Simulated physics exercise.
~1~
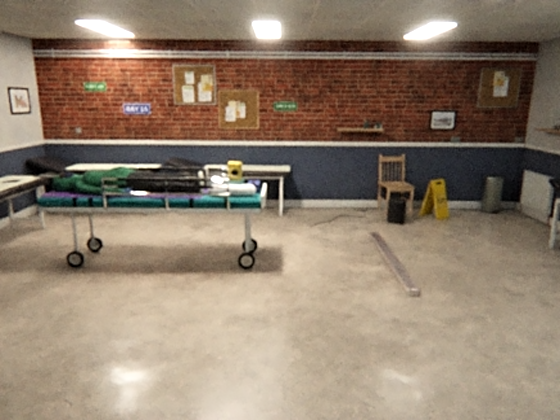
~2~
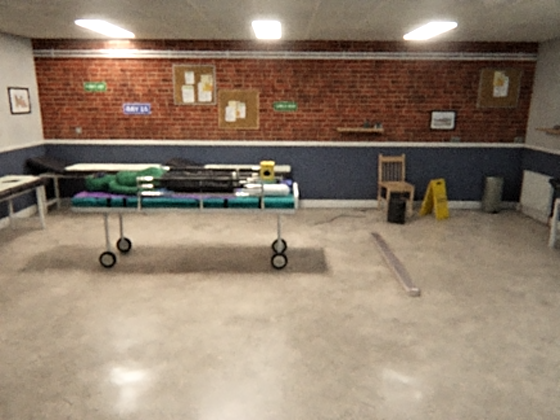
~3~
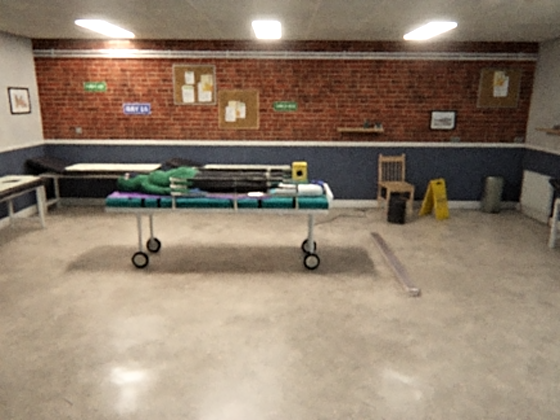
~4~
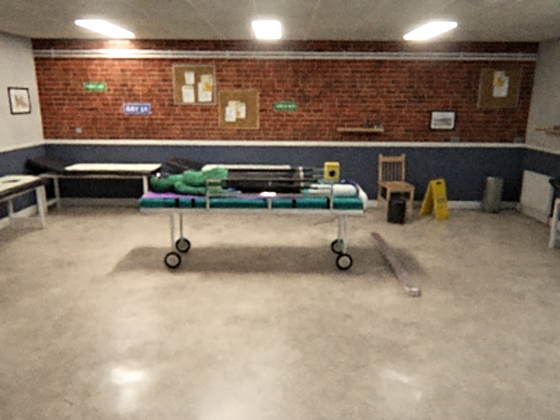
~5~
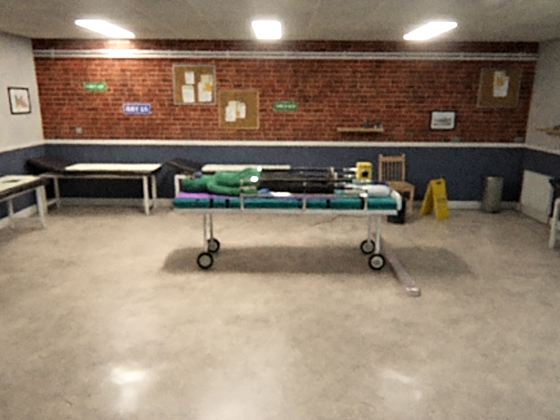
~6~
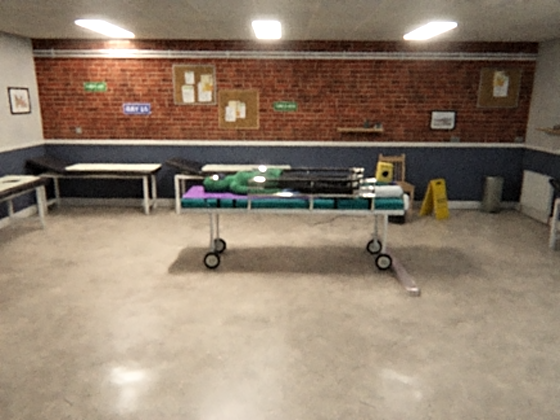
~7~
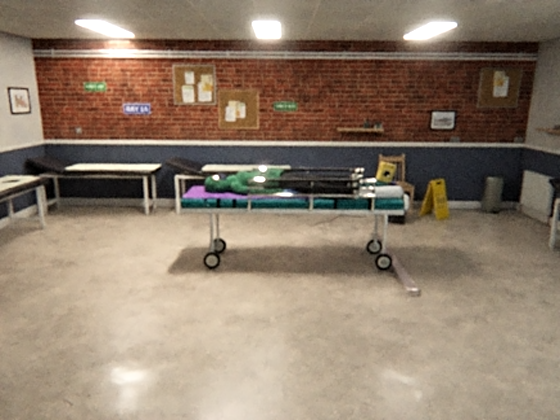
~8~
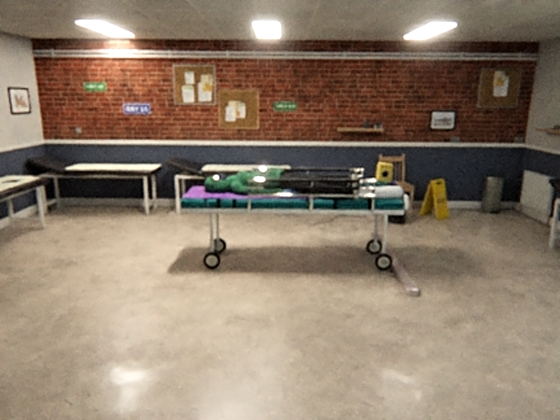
A wide room with a red brick wall above a blue lower band is seen from a fixed view facing the back wall, with a wooden chair and yellow floor sign at right. A wheeled trolley carries a limp figure in green and black lying flat, with a teal case, a white bottle and a small yellow pump towards its right end. The trolley rolls steadily right until its wheels reach a low strip on the floor. There it stops, staying level. The pump tips slightly, then settles upright, and everything remains aboard as the trolley stands still.
